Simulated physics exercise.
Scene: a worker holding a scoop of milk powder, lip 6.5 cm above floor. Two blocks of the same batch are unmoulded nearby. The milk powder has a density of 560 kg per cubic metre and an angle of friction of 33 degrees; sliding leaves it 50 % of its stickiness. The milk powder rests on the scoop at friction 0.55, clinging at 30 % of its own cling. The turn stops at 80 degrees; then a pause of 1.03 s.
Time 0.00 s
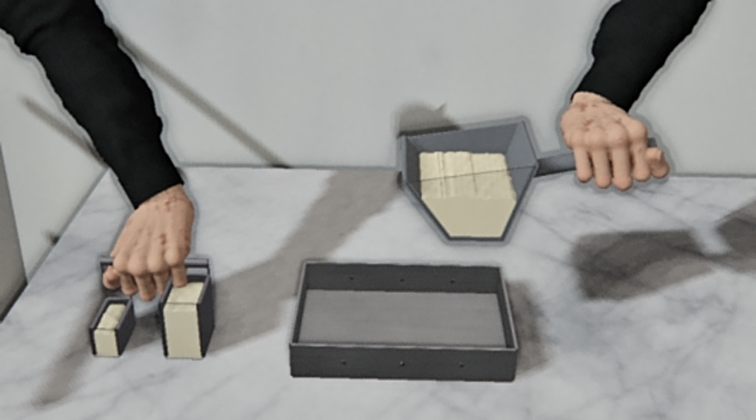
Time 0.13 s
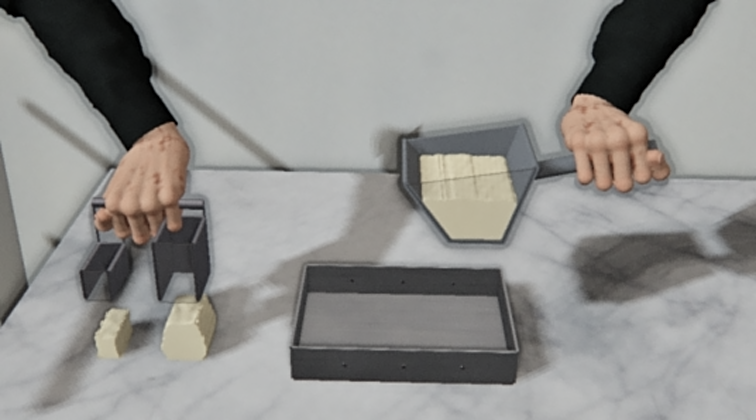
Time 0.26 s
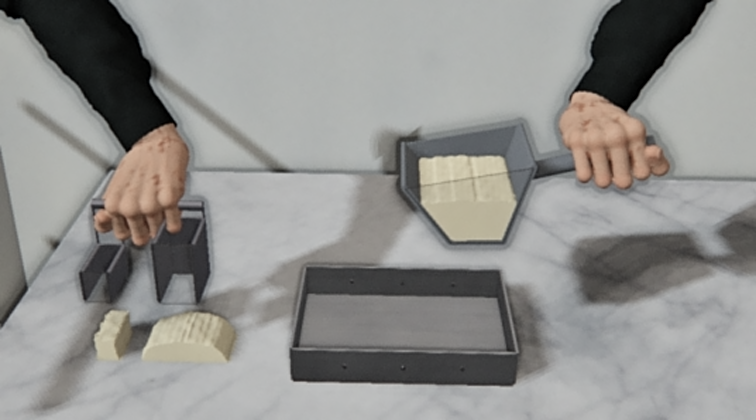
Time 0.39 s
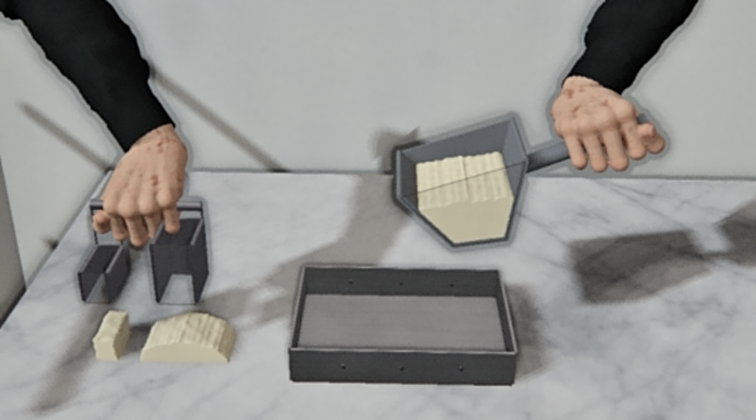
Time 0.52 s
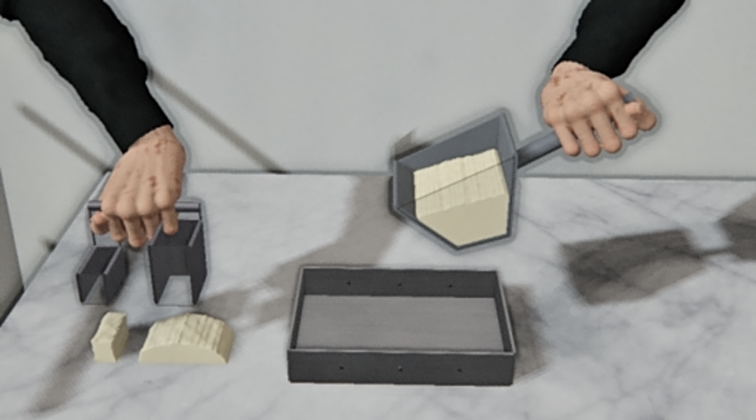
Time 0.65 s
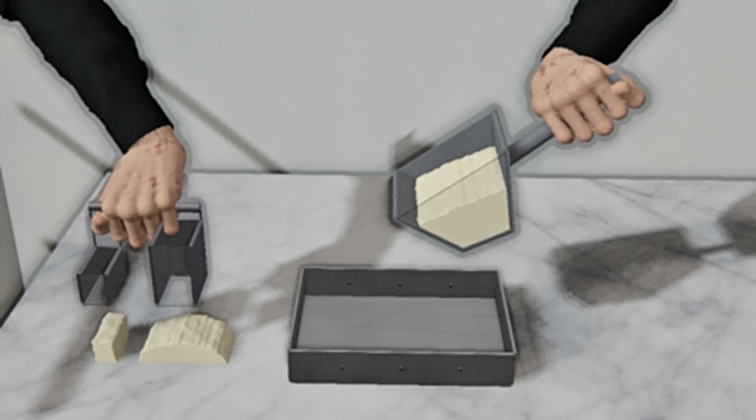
The video shows one hand lifting a dark double mould off two pale powder blocks, the right one slumping into a low mound while the left stays upright, then another hand gradually tilting a powder-filled scoop above an empty tray.
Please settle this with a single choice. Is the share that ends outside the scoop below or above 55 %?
The share that ends outside the scoop comes out above.
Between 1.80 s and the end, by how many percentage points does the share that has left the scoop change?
It changes by about 18 percent of the whole.
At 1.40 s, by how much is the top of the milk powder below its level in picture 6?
I'd say near 1.0 centimetres.
By 0.99 s, the scoop is at 47 degrees and 0 % has left it.
By 1.40 s, the scoop is at 73 degrees and 0 % has left it.
By 1.80 s, the scoop is at 80 degrees and 47 % has left it.
By 2.20 s, the scoop is at 80 degrees and 64 % has left it.
By 2.57 s, at the end, the scoop is at 80 degrees and 66 % has left it.
